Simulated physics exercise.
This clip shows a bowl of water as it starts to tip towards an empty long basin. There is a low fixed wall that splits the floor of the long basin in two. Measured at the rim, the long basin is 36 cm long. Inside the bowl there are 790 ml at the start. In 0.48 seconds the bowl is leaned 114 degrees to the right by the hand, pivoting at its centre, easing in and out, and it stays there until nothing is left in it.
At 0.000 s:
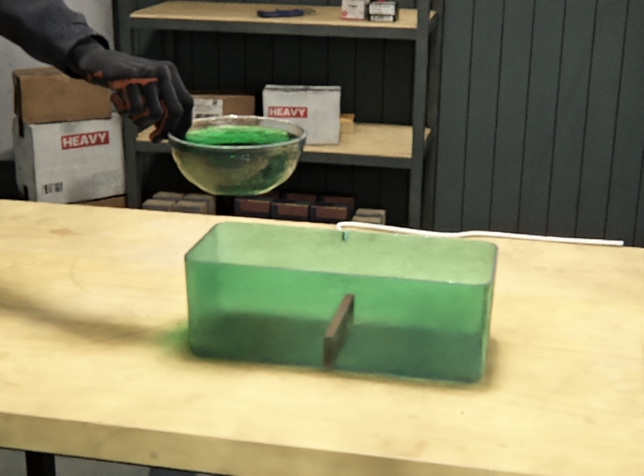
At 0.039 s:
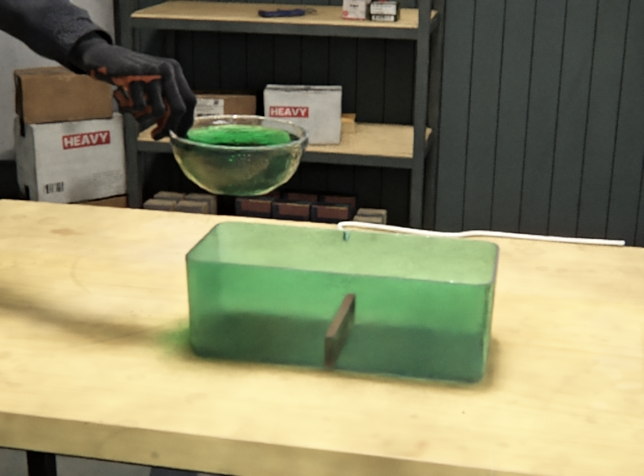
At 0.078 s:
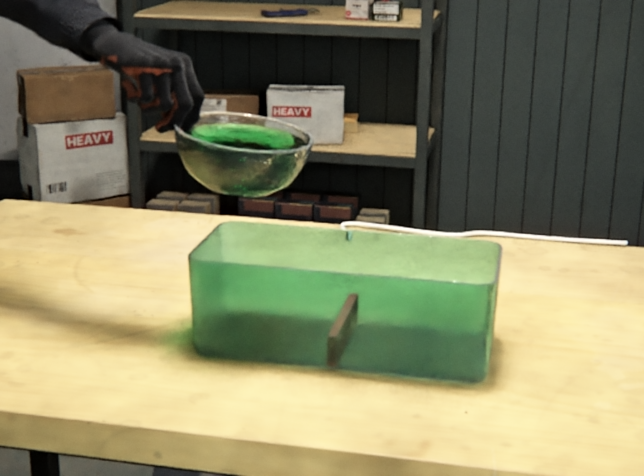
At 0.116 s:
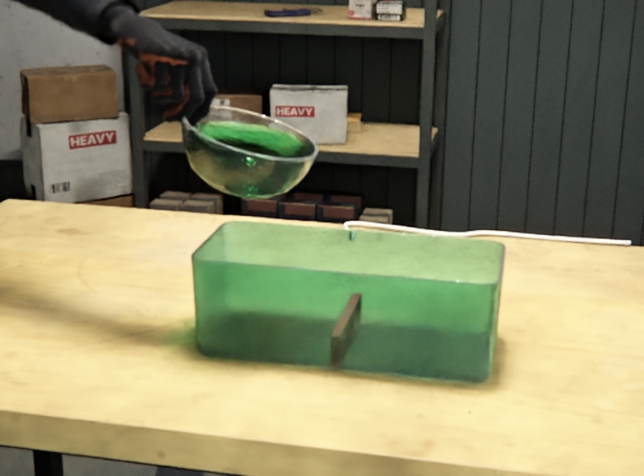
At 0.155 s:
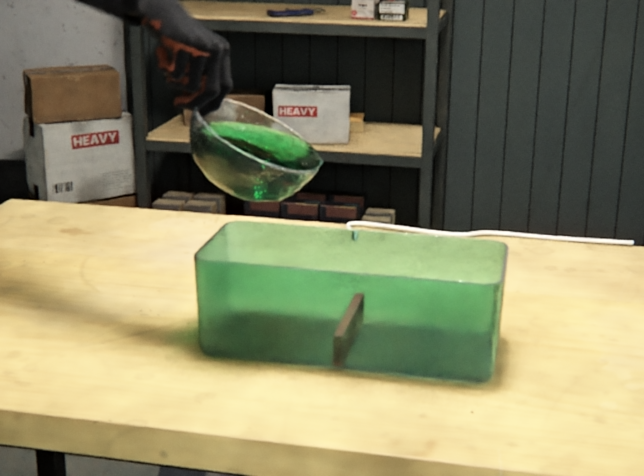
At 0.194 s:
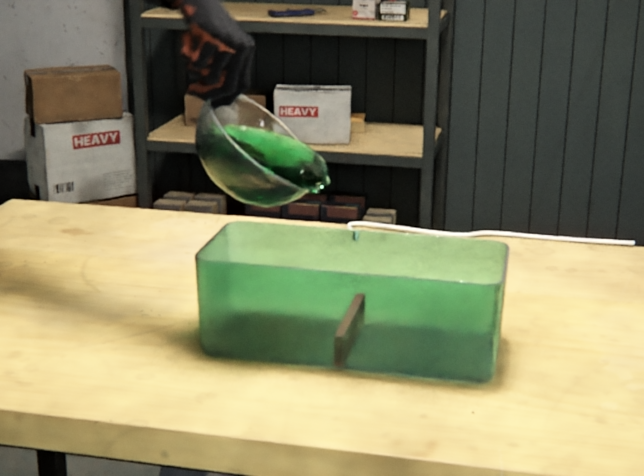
On a wooden workbench in a storage room, a gloved hand holds a clear bowl of green liquid above a long, green-tinted basin with a small upright wall, then steadily tilts the bowl rightward until liquid reaches its lower rim.
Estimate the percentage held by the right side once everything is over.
I would say 40 per cent.
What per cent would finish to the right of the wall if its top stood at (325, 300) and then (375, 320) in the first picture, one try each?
Roughly 45 per cent, then 35 per cent.
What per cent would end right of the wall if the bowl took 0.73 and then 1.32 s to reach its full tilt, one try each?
Around 50 per cent first, around 65 per cent next.
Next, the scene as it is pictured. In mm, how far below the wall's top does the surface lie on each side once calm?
Left about 22 mm, while the right is about 26 mm.
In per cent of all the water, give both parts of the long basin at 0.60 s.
Lab note: Left near 52 %, right near 38.
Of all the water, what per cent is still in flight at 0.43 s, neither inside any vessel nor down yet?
At that moment, about 8 percent.
By 0.43 s the tilt is 111° and 2 per cent is still to pour, 59 is left of the wall and 31 right of it.
By 0.60 s the tilt is 114° and 0 per cent is still to pour, 51 is left of the wall and 38 right of it.
By 0.78 s the tilt is 114° and 0 per cent is still to pour, 52 is left of the wall and 40 right of it.
By 0.98 s the tilt is 114° and 0 per cent is still to pour, 53 is left of the wall and 40 right of it.
At rest 53 per cent lies left of the wall, 40 right of it and 7 outside.
